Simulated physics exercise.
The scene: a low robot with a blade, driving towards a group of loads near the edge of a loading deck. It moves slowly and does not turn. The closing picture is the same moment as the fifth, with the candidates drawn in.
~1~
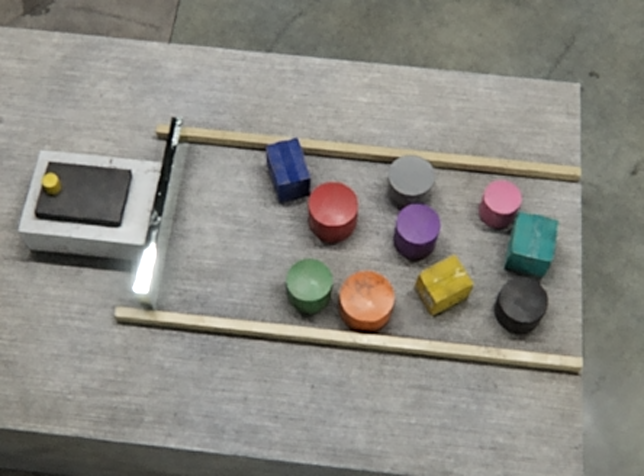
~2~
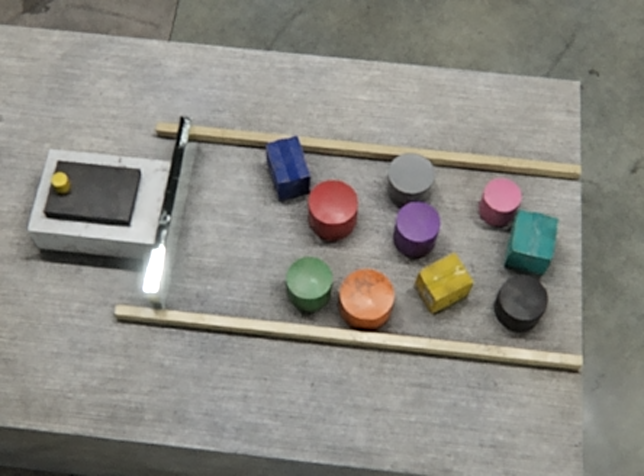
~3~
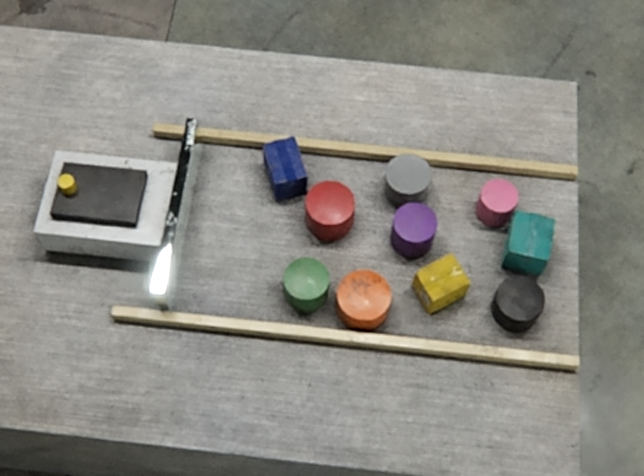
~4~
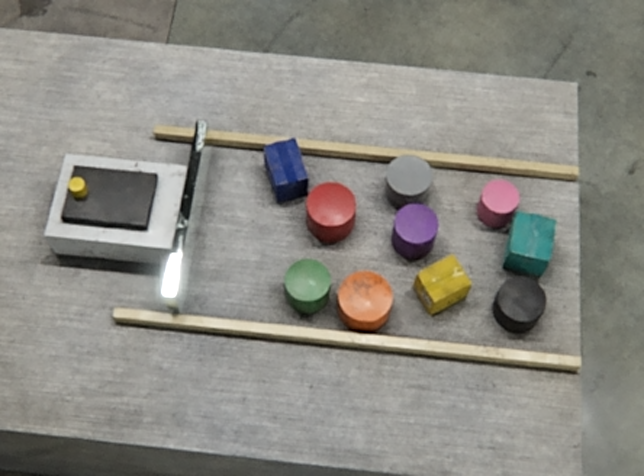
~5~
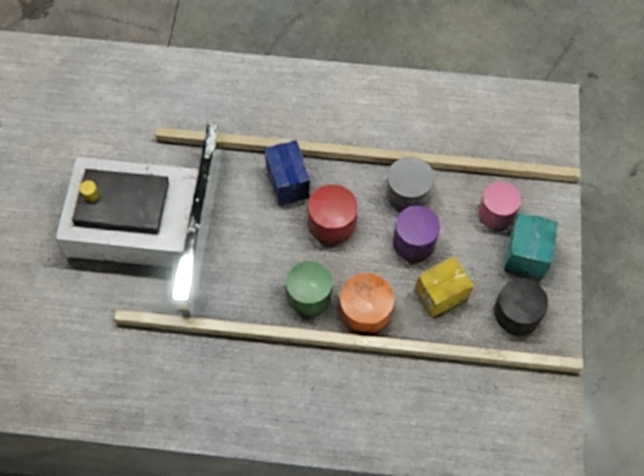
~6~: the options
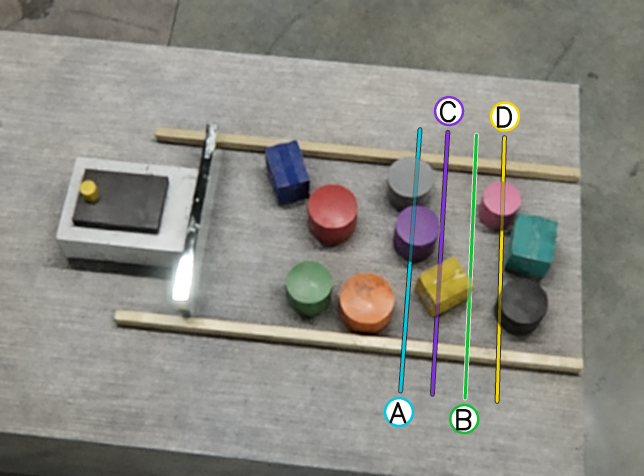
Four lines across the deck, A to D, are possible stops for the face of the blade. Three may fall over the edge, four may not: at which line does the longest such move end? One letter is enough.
Up to line D.
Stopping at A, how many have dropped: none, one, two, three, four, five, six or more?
In all, none.
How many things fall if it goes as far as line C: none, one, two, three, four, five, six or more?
By then, none.
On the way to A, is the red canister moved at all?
Yes.
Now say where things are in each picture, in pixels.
In the first frame, turquoise box (531, 245); pink canister (500, 204); grey pail (410, 183).
In the second frame, robot (100, 192); green canister (309, 284).
In the third frame, robot (106, 194); black canister (517, 303).
In the fourth frame, robot (117, 197); red canister (331, 212).
In the fifth frame, robot (128, 200); yellow parcel (443, 287); turquoise box (531, 246); pink canister (500, 206).
On the marked copy, A at (411, 251); B at (471, 258); C at (441, 254); D at (501, 261).
Taking D. A third of the way, robot (237, 211); orange canister (376, 307); blue parcel (338, 175).
Two thirds of the way, robot (346, 222); black canister (530, 315); pink canister (518, 206).
When it is over, robot (433, 231); turquoise box over the edge; pink canister over the edge; two fallen.
As for the rest, A is within the limit but short; B is within the limit but short; C is within the limit but short.
